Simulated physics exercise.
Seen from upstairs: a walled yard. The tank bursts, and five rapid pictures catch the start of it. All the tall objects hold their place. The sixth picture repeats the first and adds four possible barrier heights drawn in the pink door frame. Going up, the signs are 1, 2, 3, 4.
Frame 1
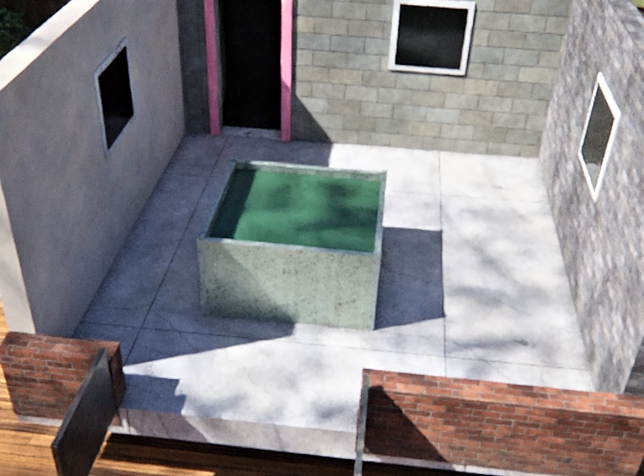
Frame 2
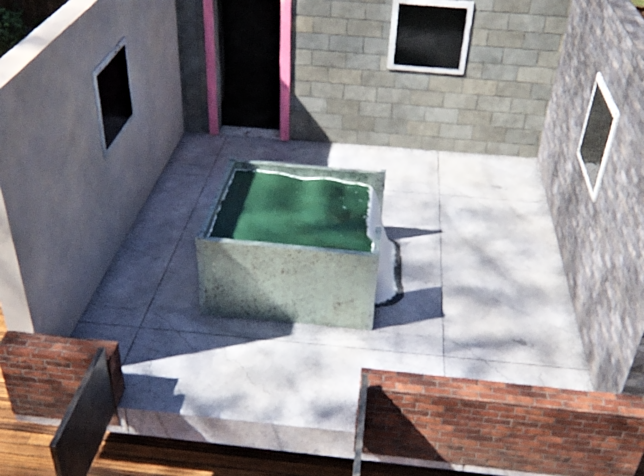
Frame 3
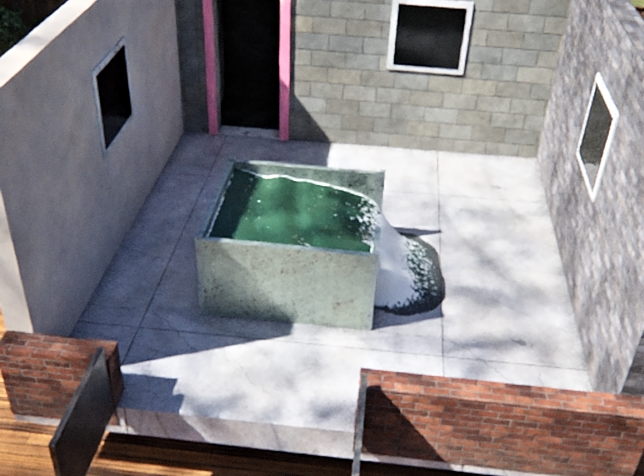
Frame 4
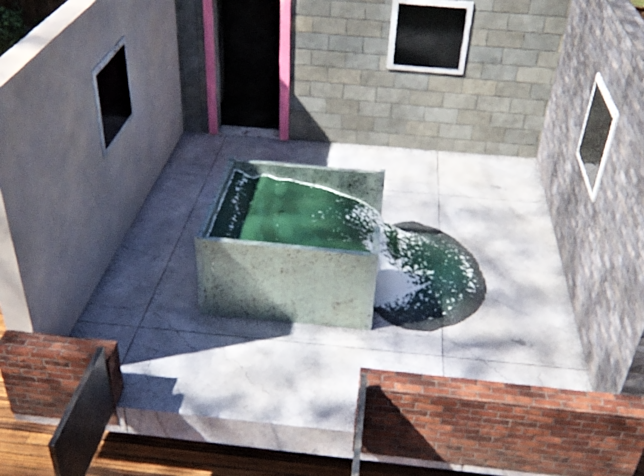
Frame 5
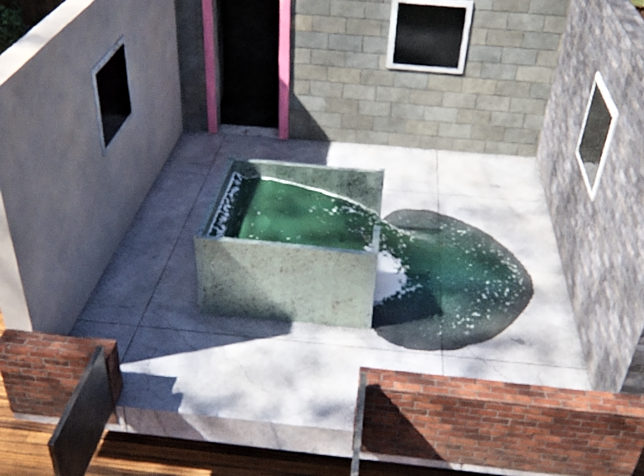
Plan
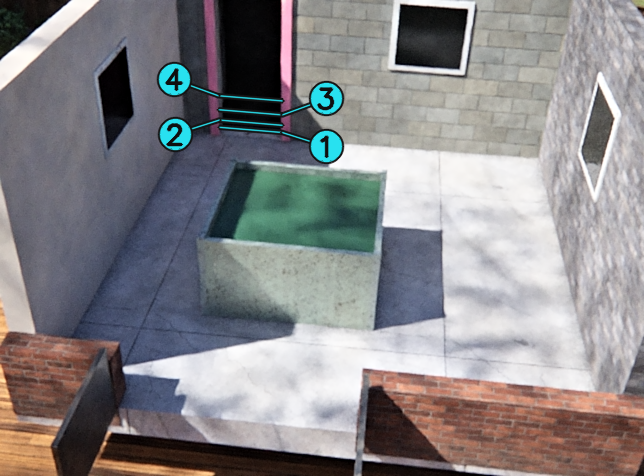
In a walled yard with a pink doorway, green water sat still in a square tank, then poured over its right side, foaming, and spread in a widening pool across the pale paved floor.
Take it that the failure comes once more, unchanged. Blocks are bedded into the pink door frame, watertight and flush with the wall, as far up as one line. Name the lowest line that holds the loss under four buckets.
Take 1.
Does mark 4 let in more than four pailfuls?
No, that is safe.
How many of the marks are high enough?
All four.
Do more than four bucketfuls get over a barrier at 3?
No.
In cyan, 1 at (250, 129); 2 at (250, 122); 3 at (250, 112); 4 at (250, 98); from the bottom up 1, 2, 3, 4.
For mark 1, a splash gets over, under a bucket.
For mark 2, nothing gets over.
For mark 3, nothing gets over.
For mark 4, nothing gets over.
